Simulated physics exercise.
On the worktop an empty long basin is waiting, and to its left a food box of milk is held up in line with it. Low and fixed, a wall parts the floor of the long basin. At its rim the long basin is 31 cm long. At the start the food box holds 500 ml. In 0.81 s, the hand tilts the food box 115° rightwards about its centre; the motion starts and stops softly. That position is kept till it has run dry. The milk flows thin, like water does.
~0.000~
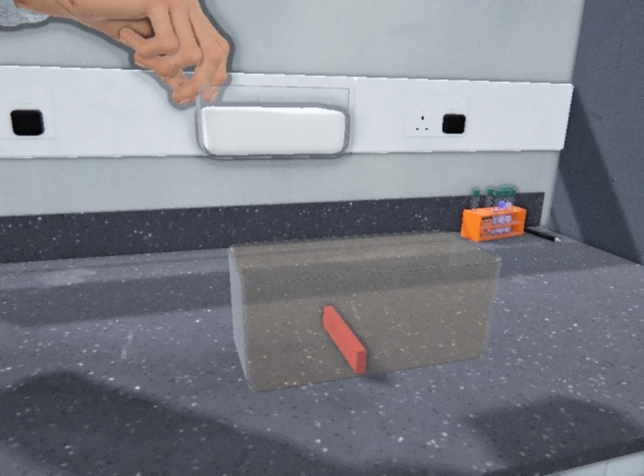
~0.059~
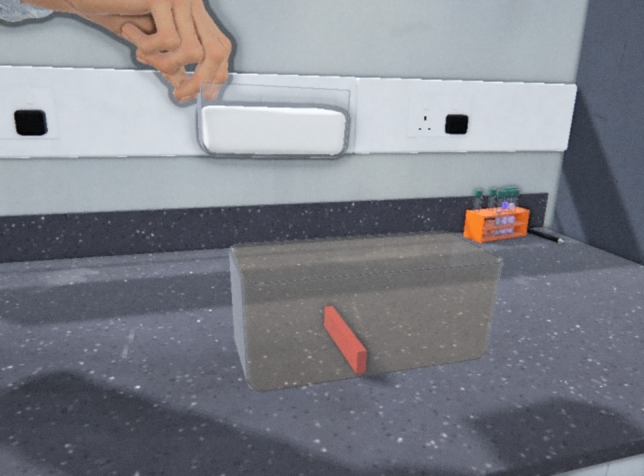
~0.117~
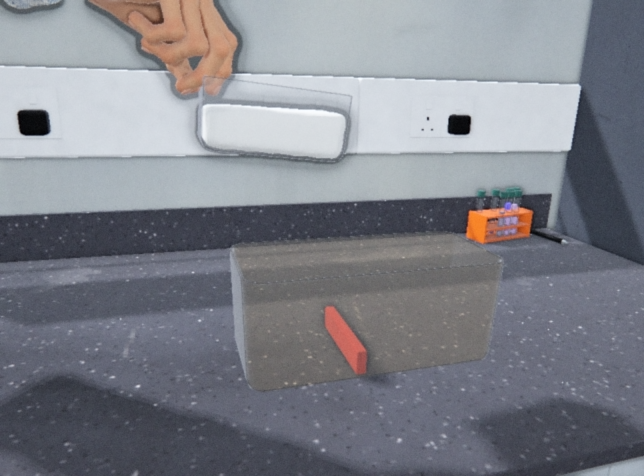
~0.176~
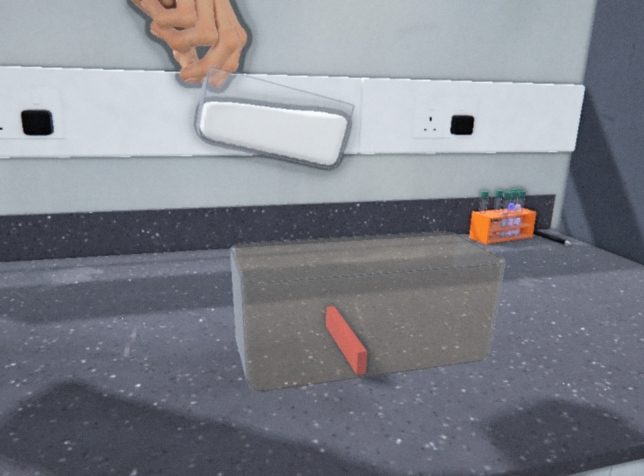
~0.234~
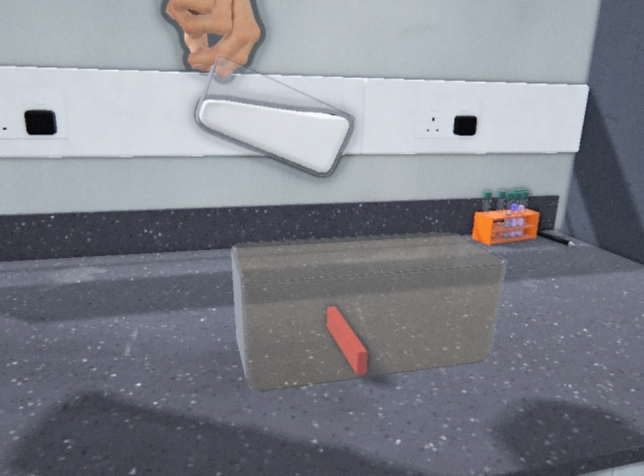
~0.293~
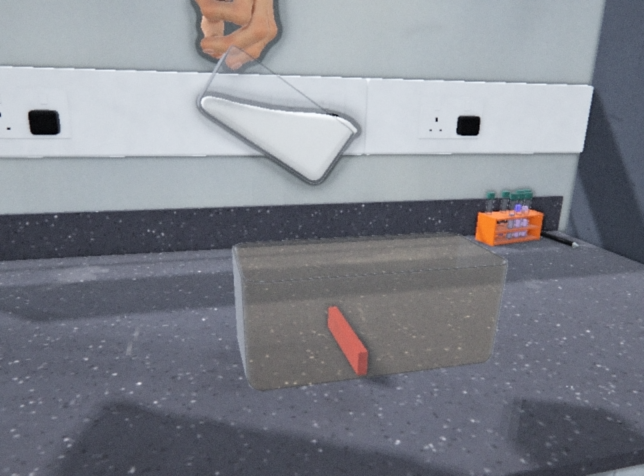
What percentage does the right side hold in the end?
About 71 per cent.
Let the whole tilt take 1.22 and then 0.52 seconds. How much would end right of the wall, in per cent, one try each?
Near 70 in a hundred on the first go and near 70 in a hundred on the second.
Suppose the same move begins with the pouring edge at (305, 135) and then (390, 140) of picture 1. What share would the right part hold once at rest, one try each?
About 45 %, then about 90 %.
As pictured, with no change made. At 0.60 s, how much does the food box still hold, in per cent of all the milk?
I'd estimate some 16 % remains.
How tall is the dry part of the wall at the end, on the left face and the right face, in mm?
The left side gives some 22 mm, the right side some 14 mm.
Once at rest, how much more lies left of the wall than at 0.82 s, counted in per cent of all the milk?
Some 7 per cent.
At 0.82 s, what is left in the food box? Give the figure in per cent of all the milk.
Some 2 per cent.
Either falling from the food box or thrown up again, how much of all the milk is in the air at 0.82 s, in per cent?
About 6 per cent.
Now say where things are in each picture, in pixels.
It leans 0°; its right rim is at (338, 90); the milk meets the walls at (201, 111) and (334, 112); the long basin's rim runs from (236, 265) to (474, 246); the wall's top is at (343, 328), in the first picture.
It leans 2°; its right rim is at (339, 92); the milk meets the walls at (202, 110) and (333, 112), in the second picture.
It leans 6°; its right rim is at (341, 97); the milk meets the walls at (202, 108) and (335, 115), in the third picture.
It leans 13°; its right rim is at (343, 106); the milk meets the walls at (203, 106) and (336, 116), in the fourth picture.
It leans 22°; its right rim is at (344, 118); the milk meets the walls at (202, 104) and (339, 118), in the fifth picture.
It leans 33°; its right rim is at (343, 132); the milk meets the walls at (202, 99) and (340, 120); 2 per cent is over the edge, in the sixth picture.
By 0.60 s the tilt is 97° and 16 per cent is still to pour, 0 is left of the wall and 44 right of it.
By 0.82 s the tilt is 115° and 2 per cent is still to pour, 21 is left of the wall and 70 right of it.
By 1.06 s the tilt is 115° and 0 per cent is still to pour, 28 is left of the wall and 71 right of it.
By 1.31 s the tilt is 115° and 0 per cent is still to pour, 28 is left of the wall and 71 right of it.
At rest 28 per cent lies left of the wall, 71 right of it and 1 outside.
